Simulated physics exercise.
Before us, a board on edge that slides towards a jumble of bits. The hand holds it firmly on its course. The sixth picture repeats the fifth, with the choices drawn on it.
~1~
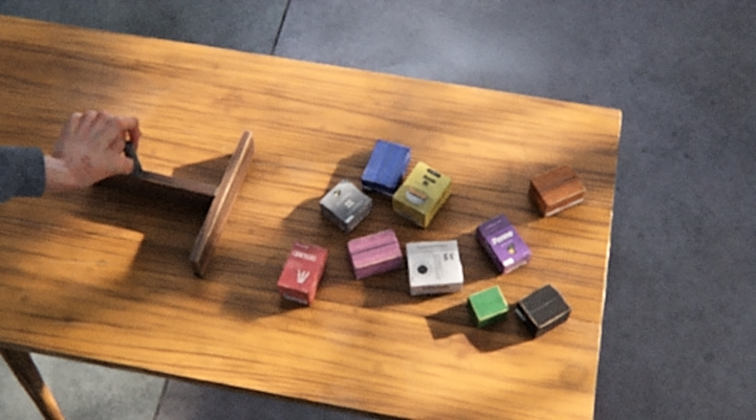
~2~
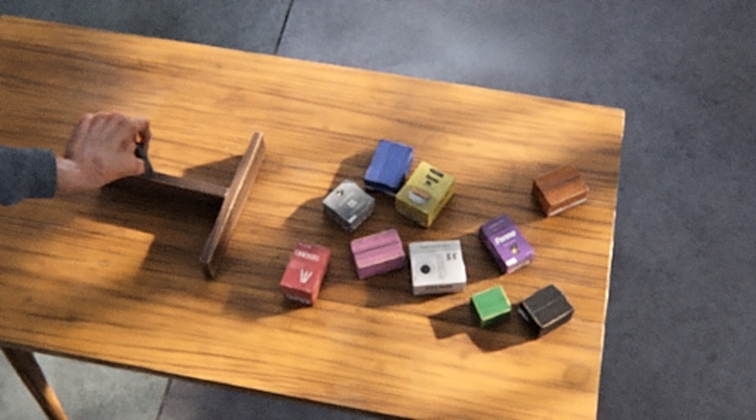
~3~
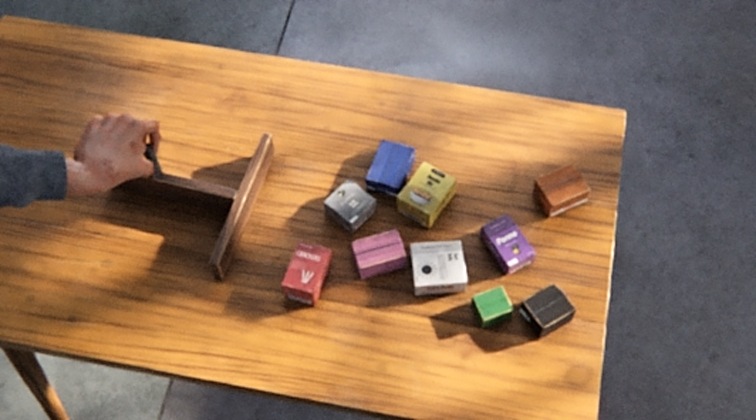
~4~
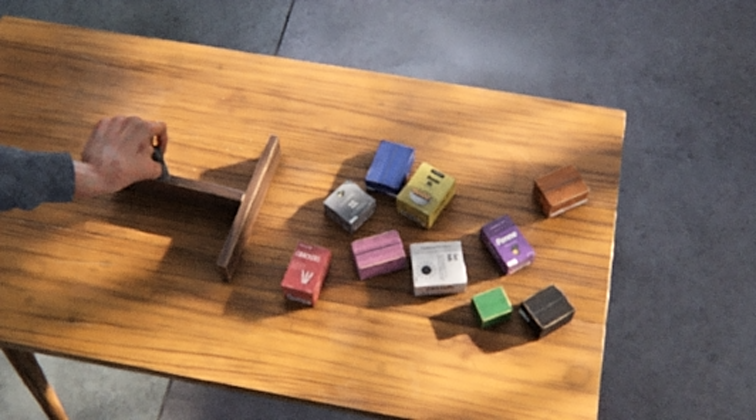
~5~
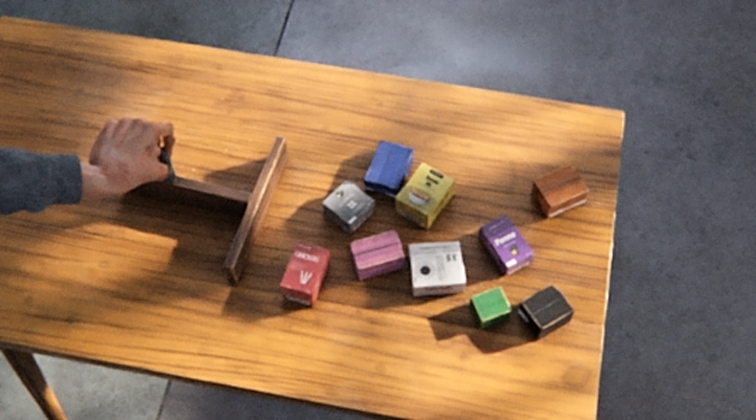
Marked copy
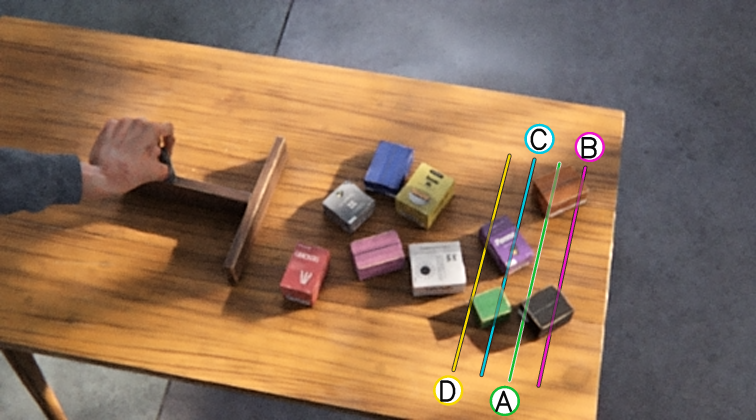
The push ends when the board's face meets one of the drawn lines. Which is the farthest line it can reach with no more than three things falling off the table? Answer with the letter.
Line A.
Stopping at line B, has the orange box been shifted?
By then, yes.
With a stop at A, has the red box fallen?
No.
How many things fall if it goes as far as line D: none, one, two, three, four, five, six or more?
By then, none.
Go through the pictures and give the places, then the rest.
The first frame shows grey packet (347, 206); yellow packet (422, 195); white packet (434, 268).
The second frame shows board (232, 194); pink box (377, 254).
The third frame shows board (242, 196); orange box (561, 191).
The fourth frame shows board (249, 198); blue box (390, 169).
The fifth frame shows board (255, 199); green block (491, 308); grey packet (349, 207); yellow packet (425, 196).
On the marked copy, A at (536, 266); B at (563, 270); C at (510, 261); D at (483, 257).
With A. Early on, board (354, 216); red box (355, 293); blue box (398, 170).
Further on, board (454, 233); orange box (574, 192); black box (558, 319).
At the end, board (536, 247); purple packet over the edge; black box over the edge; three fallen.
As for the rest, B drops five; C is within the limit but short; D is within the limit but short.
